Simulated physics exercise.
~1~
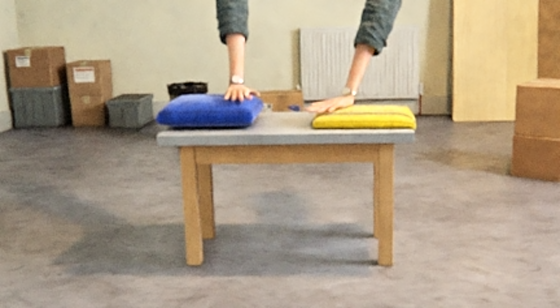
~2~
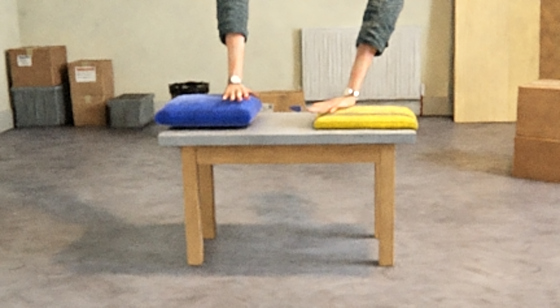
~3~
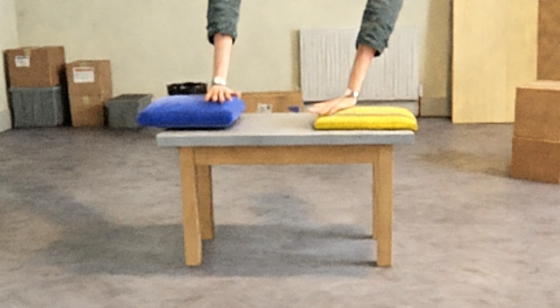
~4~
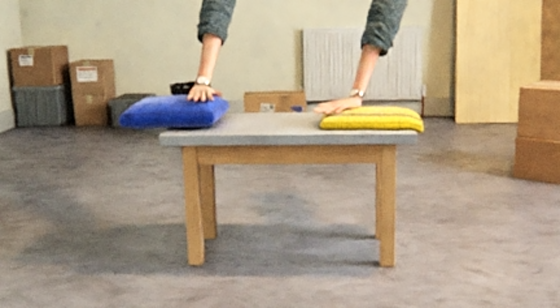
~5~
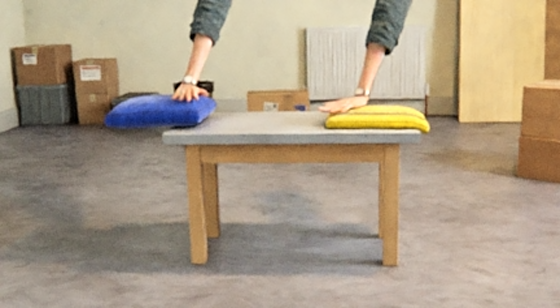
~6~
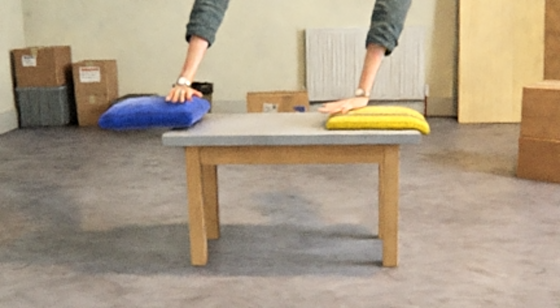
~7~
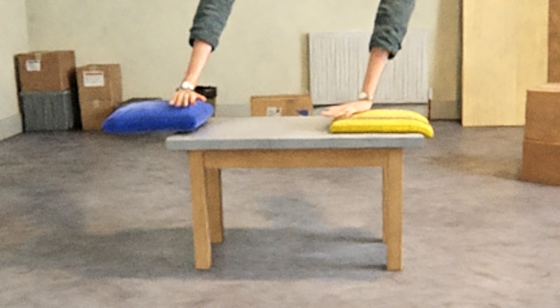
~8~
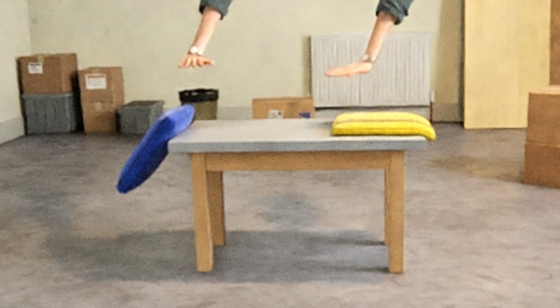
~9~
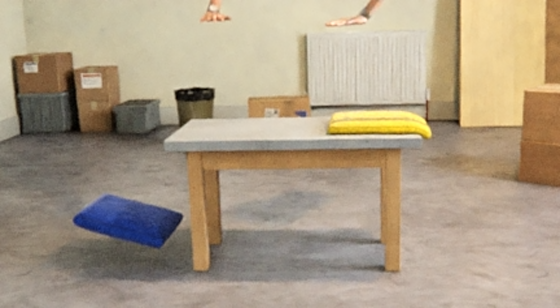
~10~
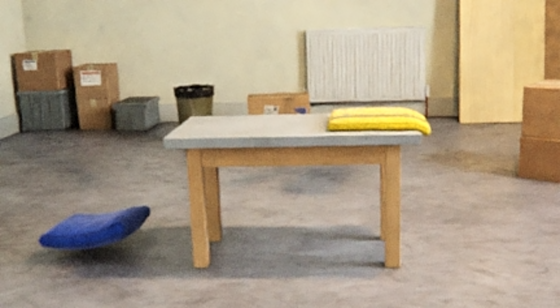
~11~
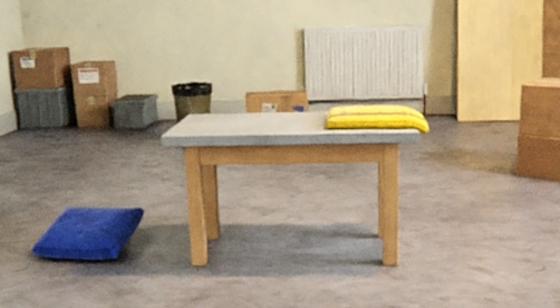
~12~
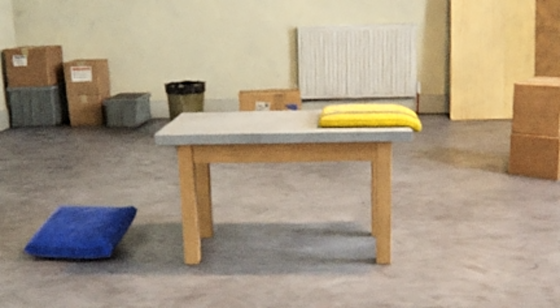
At first, two hands press down on a blue cushion and a yellow seat pad resting on a small grey-topped table with wooden legs. The hand on the left slides the blue cushion outward until much of it hangs past the left end, while the yellow pad stays near the right end. Then both hands lift away, and the blue cushion tips over the edge. It drops beside the table and drifts a little left as it lands. Finally, the blue cushion lies on the floor, and the yellow pad remains on the tabletop.
